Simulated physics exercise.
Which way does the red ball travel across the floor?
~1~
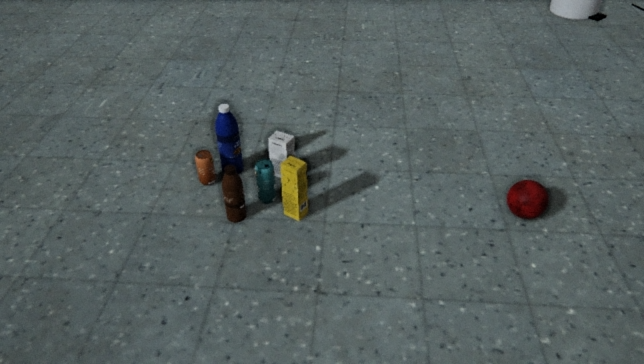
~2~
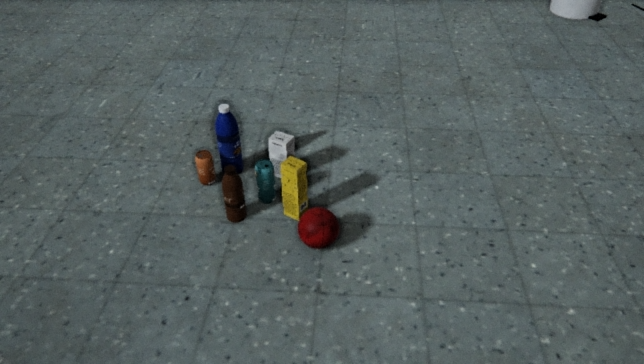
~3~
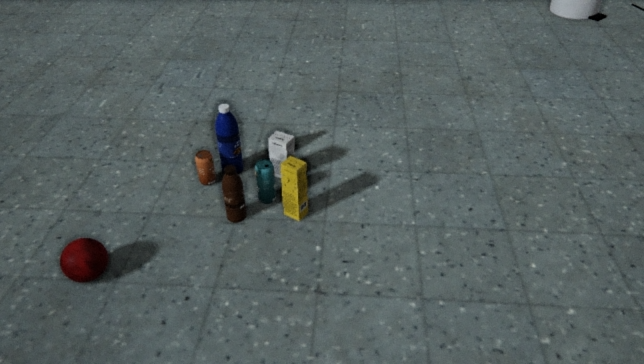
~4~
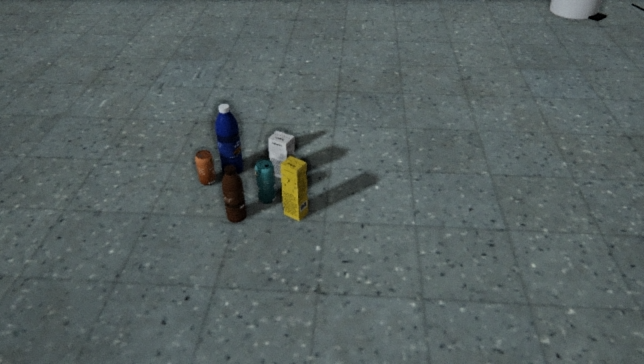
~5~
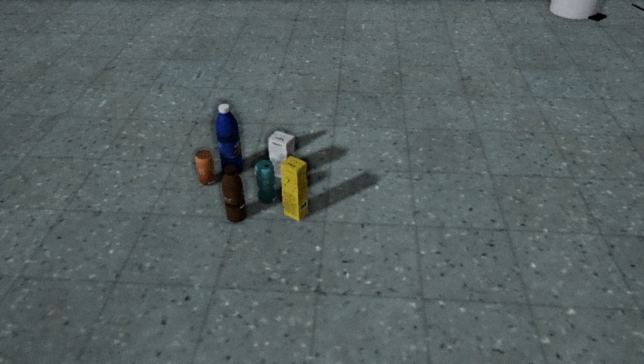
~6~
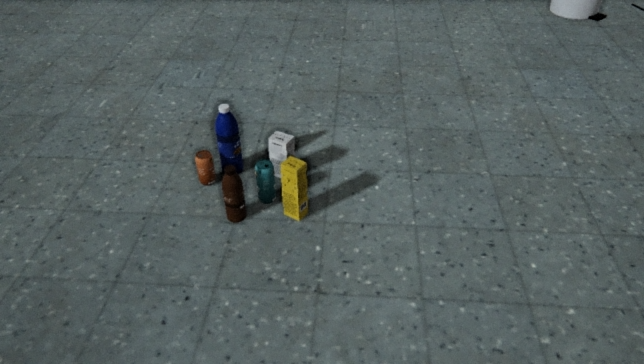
The red ball travels to the left, starting on the right side and passing in front of the group of bottles, cans and cartons.
